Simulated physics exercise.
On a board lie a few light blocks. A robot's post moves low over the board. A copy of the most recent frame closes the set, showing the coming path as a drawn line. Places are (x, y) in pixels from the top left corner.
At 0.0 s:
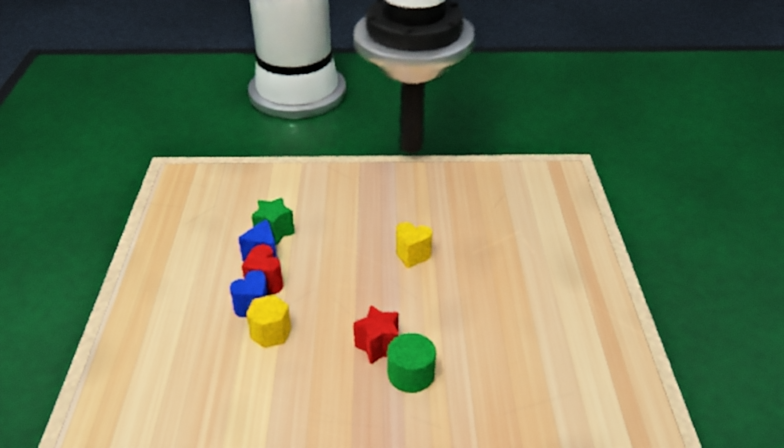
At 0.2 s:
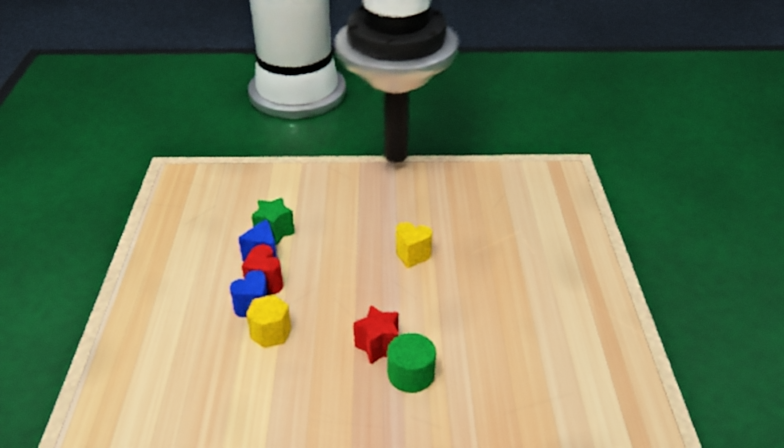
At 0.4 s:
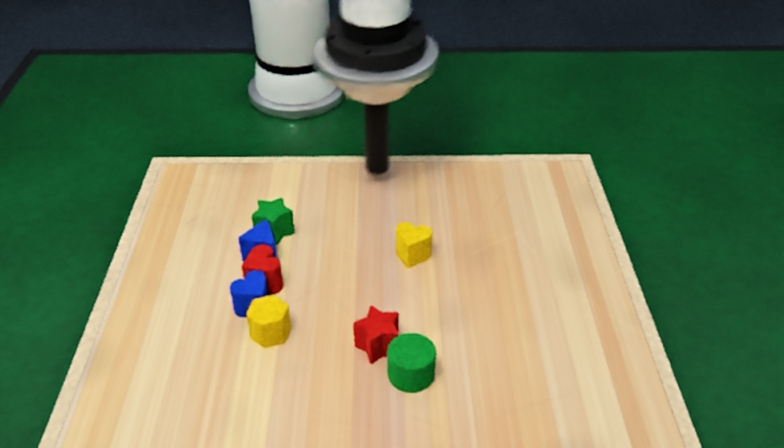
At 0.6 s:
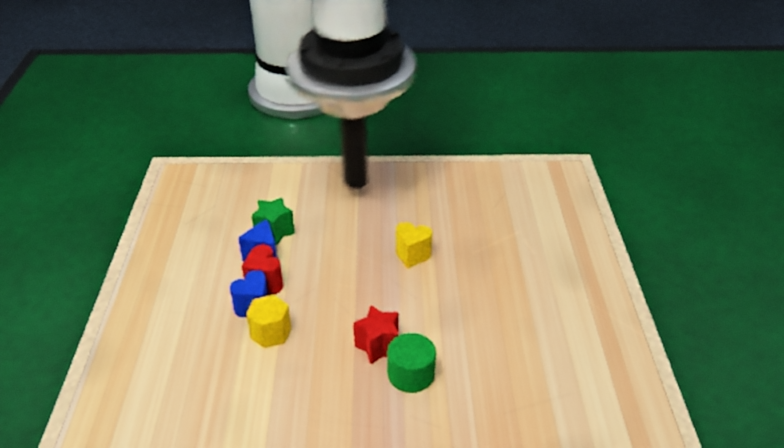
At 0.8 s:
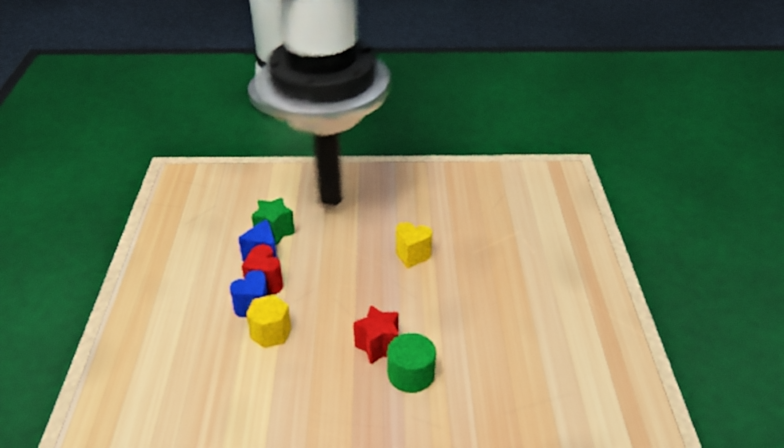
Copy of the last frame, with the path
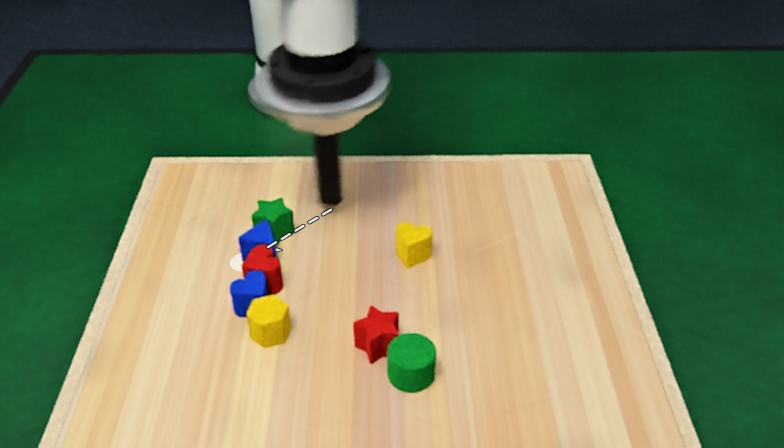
The footage shows a robot's dark post moving left and toward the viewer over a wooden board, from its far edge to a spot right of the green star, while the red, blue, green and yellow blocks stay still.
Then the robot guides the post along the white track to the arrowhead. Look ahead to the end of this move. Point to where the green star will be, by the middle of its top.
The point I'd pick in the picture is (238, 216).
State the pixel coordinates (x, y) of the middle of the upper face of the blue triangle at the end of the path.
The middle of its upper face should be somewhere near (224, 254).
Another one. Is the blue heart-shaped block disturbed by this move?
At the moment the path ends, the blue heart-shaped block still stands where it did.
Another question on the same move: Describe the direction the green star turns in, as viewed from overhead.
I'd predict that, seen from above, the green star rotates clockwise.
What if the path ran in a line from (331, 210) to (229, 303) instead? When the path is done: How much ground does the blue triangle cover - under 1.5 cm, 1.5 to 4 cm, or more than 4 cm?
Movement: 1.5 to 4 cm.
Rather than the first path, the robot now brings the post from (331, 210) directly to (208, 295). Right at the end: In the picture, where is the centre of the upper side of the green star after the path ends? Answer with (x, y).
I expect it at (249, 214).
Path on the board, from (331, 210) to (244, 262).
On the path given first. One third of the way, post (302, 215); nothing pushed yet.
Two thirds of the way, post (273, 233); blue triangle (248, 236), turned 55° anticlockwise; green star (246, 214), turned 50° clockwise.
At the end, post (242, 251); blue heart-shaped block in place; blue triangle (224, 254), turned 55° anticlockwise; red heart-shaped block in place; green star (238, 216), turned 85° clockwise.
